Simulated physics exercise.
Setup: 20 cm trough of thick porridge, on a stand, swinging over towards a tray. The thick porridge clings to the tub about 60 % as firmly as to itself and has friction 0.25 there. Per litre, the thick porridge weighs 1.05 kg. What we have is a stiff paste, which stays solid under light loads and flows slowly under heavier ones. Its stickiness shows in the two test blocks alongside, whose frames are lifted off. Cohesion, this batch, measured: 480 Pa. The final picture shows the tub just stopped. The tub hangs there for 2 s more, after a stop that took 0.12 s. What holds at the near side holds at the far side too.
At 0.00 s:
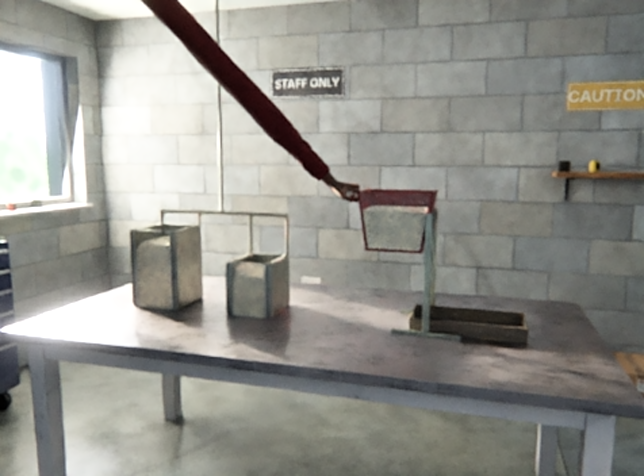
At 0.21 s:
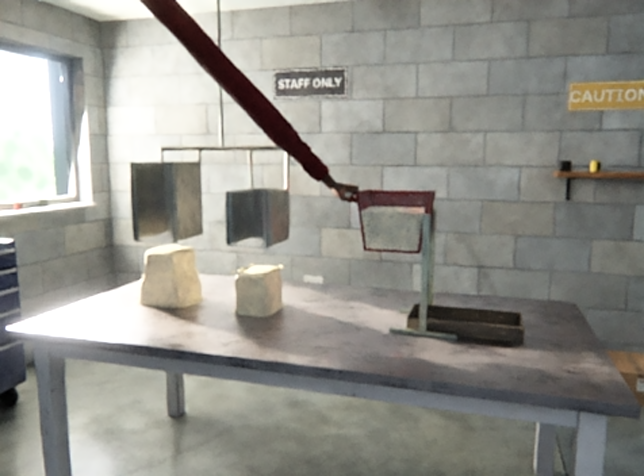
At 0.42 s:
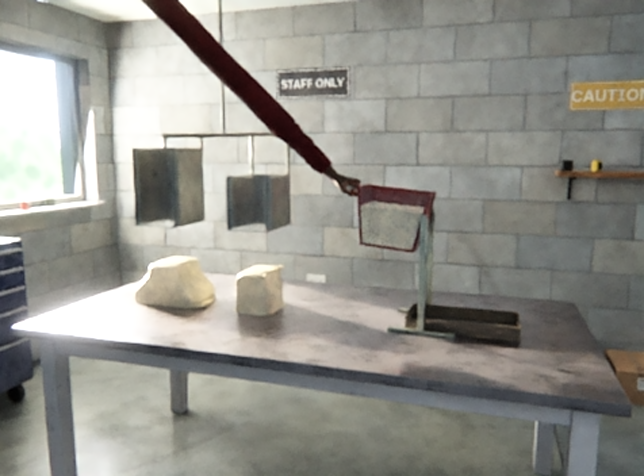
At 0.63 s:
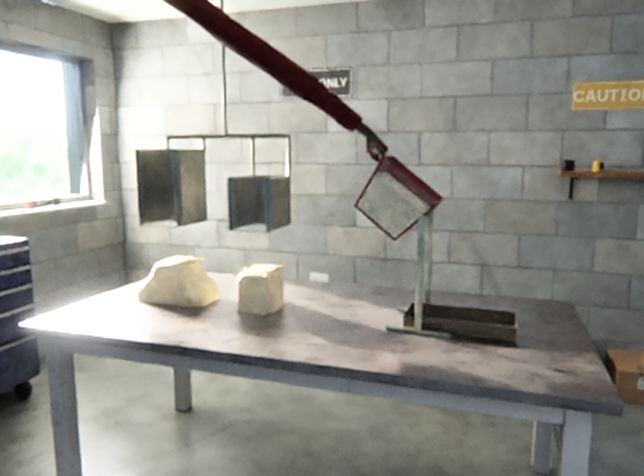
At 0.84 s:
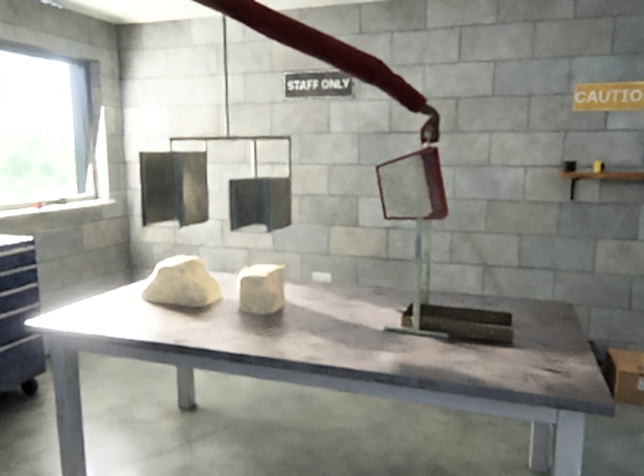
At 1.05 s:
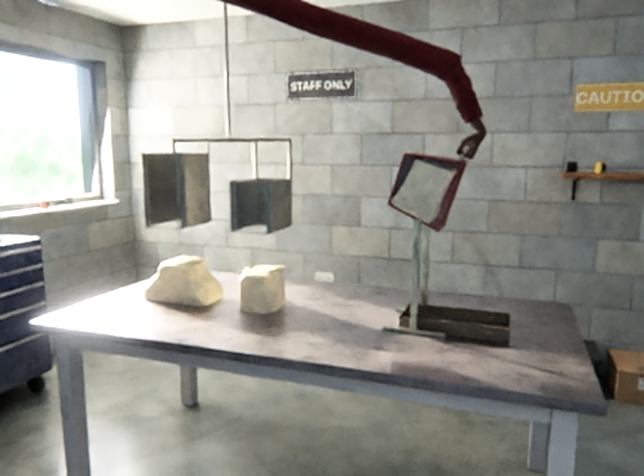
A red arm holds a tub as two boxes lift off pale blocks, then tilts it.
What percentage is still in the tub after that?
About 0 %.
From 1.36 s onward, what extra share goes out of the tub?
Share of load from then on: Approx. 1 %.
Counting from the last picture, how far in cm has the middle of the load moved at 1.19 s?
Around 9 cm.
After 1.19 s, the tub is at 107 degrees and holds 71 %.
After 1.36 s, the tub is at 107 degrees and holds 1 %.
After 1.53 s, the tub is at 107 degrees and holds 0 %.
After 1.70 s, the tub is at 107 degrees and holds 0 %.
After 3.05 s, the tub is at 107 degrees and holds 0 %.
